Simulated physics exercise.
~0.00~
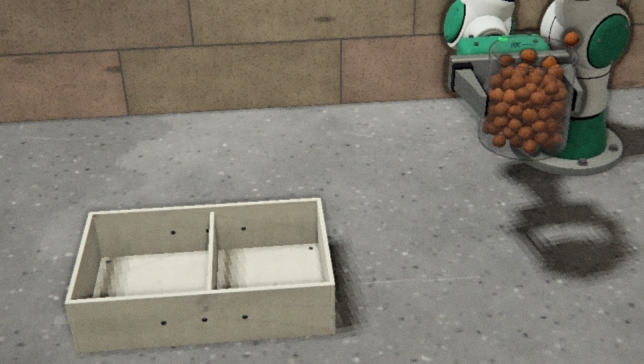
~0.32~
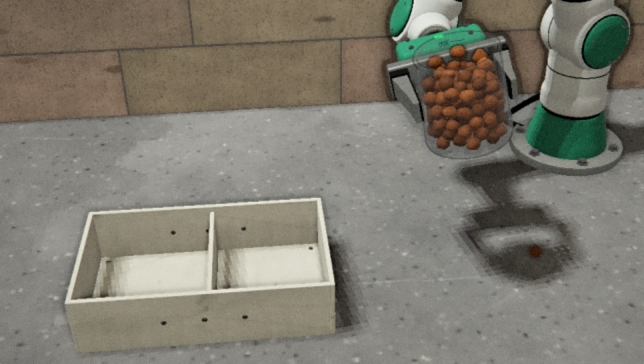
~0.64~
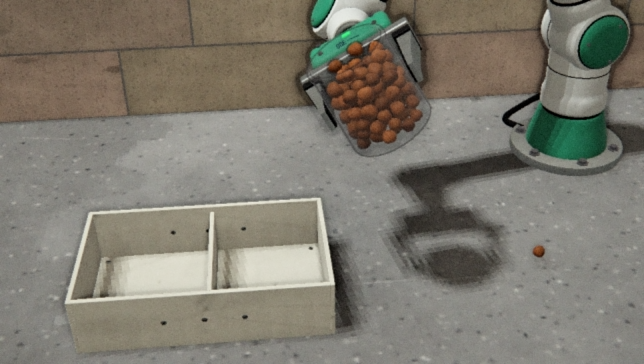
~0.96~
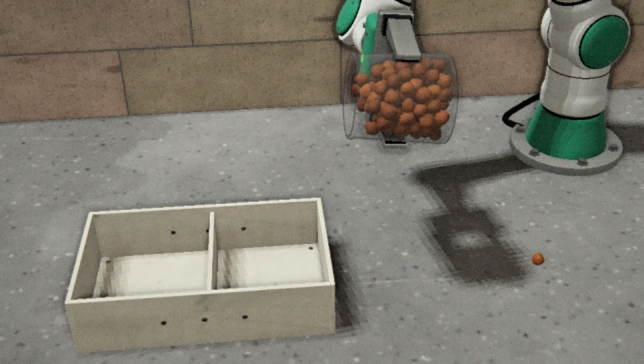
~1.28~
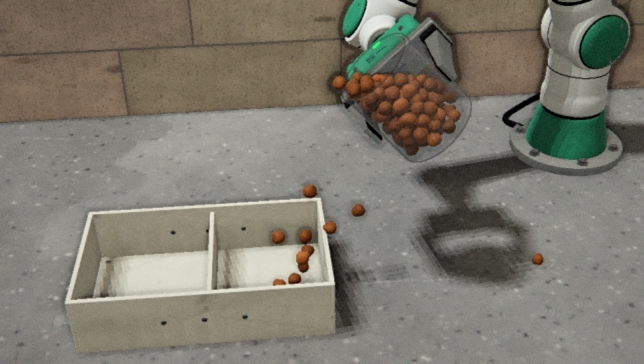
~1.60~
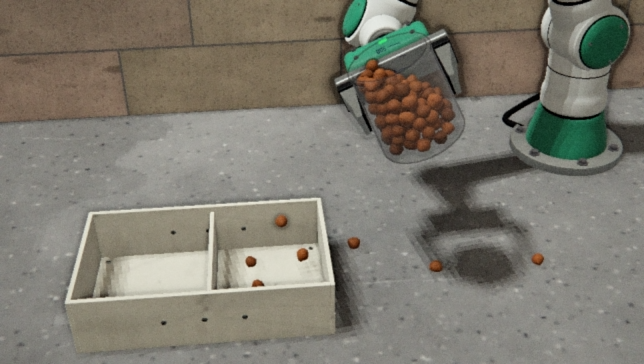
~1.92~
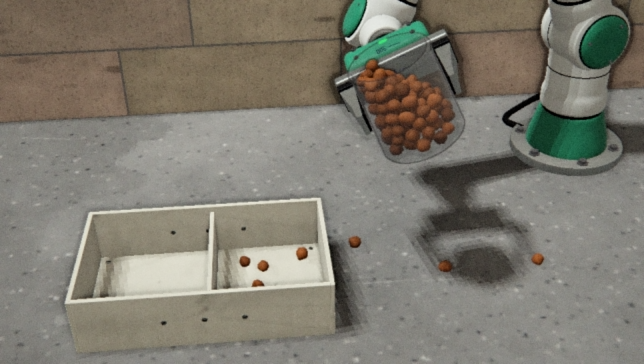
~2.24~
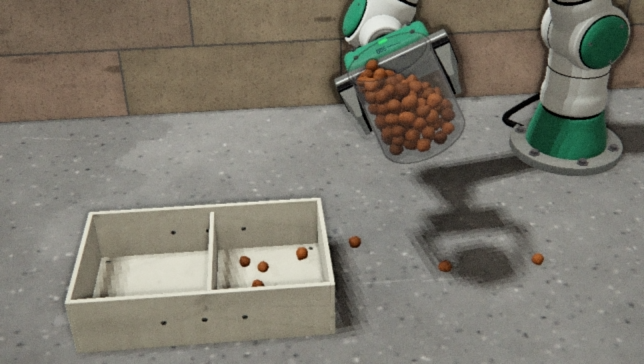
On a speckled grey floor beside a brick wall, a robot arm swung a clear beaker of brown nuts left, tipped it over and spilled some toward a divided box, then tilted it back; a few lay in the right compartment, three outside, most still in the beaker.
